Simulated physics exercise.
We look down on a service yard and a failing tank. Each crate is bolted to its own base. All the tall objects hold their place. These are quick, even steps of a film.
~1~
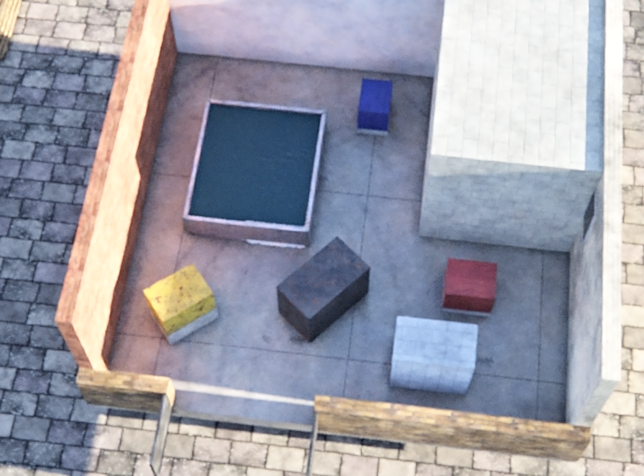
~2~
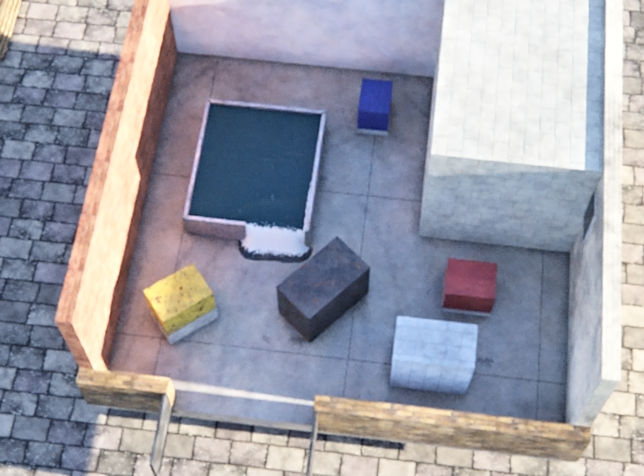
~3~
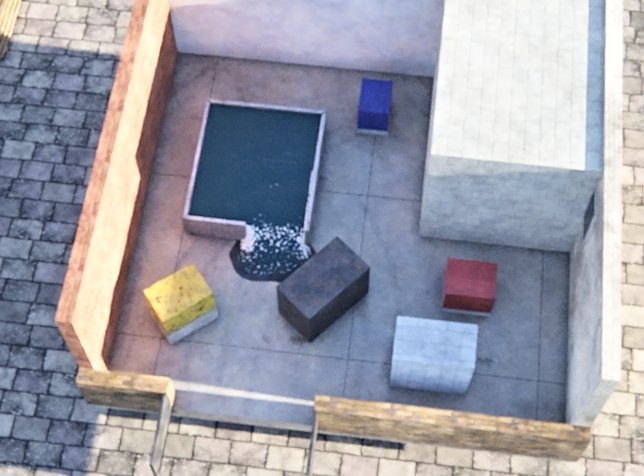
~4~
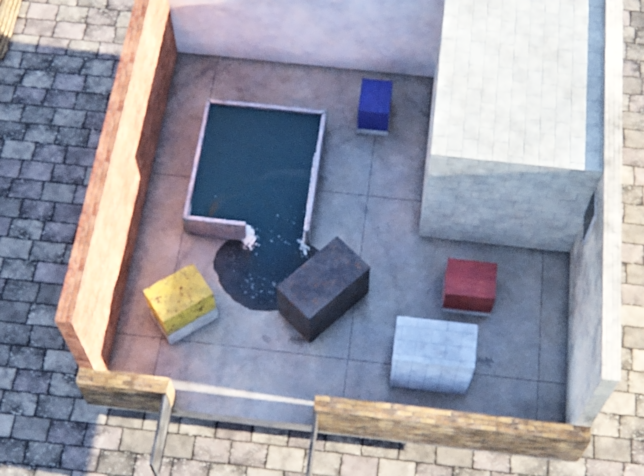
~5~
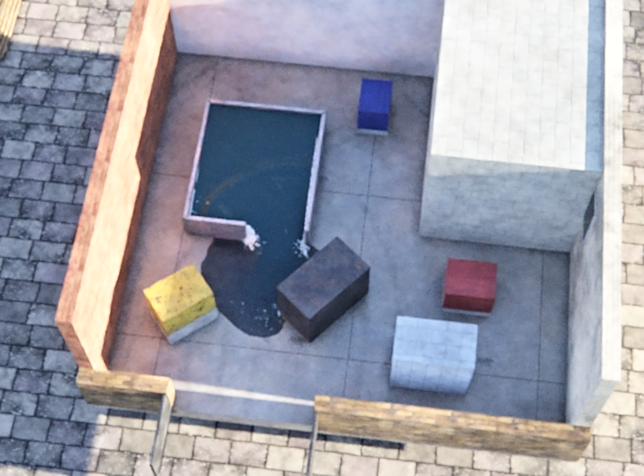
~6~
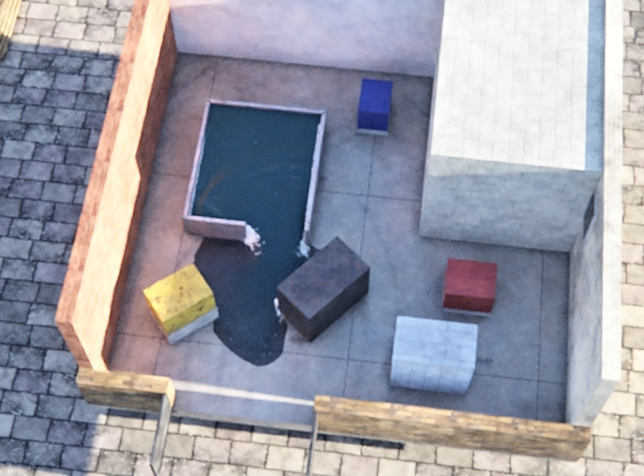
Water sits still in a square-cornered tank inside a walled yard, then bursts through a gap in its near wall, foaming white. It spreads over the paving as a dark pool, reaches between the yellow and dark grey blocks, and stretches toward the yard's front opening while every block stays put.
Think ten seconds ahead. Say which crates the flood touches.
In the end: The red crate stays dry; the yellow crate stays dry; the blue crate stays dry.
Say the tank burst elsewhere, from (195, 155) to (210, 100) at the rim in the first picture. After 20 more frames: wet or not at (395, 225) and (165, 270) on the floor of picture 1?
As listed: Clear, wet.
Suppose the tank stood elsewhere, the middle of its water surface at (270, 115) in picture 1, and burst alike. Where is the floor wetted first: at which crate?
First comes the yellow-painted one.
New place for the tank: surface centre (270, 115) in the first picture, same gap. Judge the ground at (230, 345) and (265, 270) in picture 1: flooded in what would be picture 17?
One after the other: Wet, covered.
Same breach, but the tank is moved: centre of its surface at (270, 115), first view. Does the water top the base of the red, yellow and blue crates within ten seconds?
One by one: The red crate ends up wet, the yellow crate is safe, the blue crate is safe.
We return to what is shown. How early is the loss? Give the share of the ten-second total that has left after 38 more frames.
Near 70 in a hundred.
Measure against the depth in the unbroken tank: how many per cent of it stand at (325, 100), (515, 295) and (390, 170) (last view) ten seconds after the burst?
In turn 6, 2 and 6 in a hundred.
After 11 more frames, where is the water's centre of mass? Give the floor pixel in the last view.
Near (256, 215).
A moment on, water covers 15 % of the floor; the red crate not reached, the yellow crate water round its plinth, the blue crate not reached.
Next, water covers 25 % of the floor; the red crate not reached, the yellow crate water round its plinth, the blue crate not reached.
Then, water covers 40 % of the floor; the red crate not reached, the yellow crate water round its plinth, the blue crate water round its plinth.
Later, water covers 50 % of the floor; the red crate water round its plinth, the yellow crate water round its plinth, the blue crate water round its plinth.
In the end, water covers 60 % of the floor; the red crate stayed above the water, the yellow crate stayed above the water, the blue crate stayed above the water.
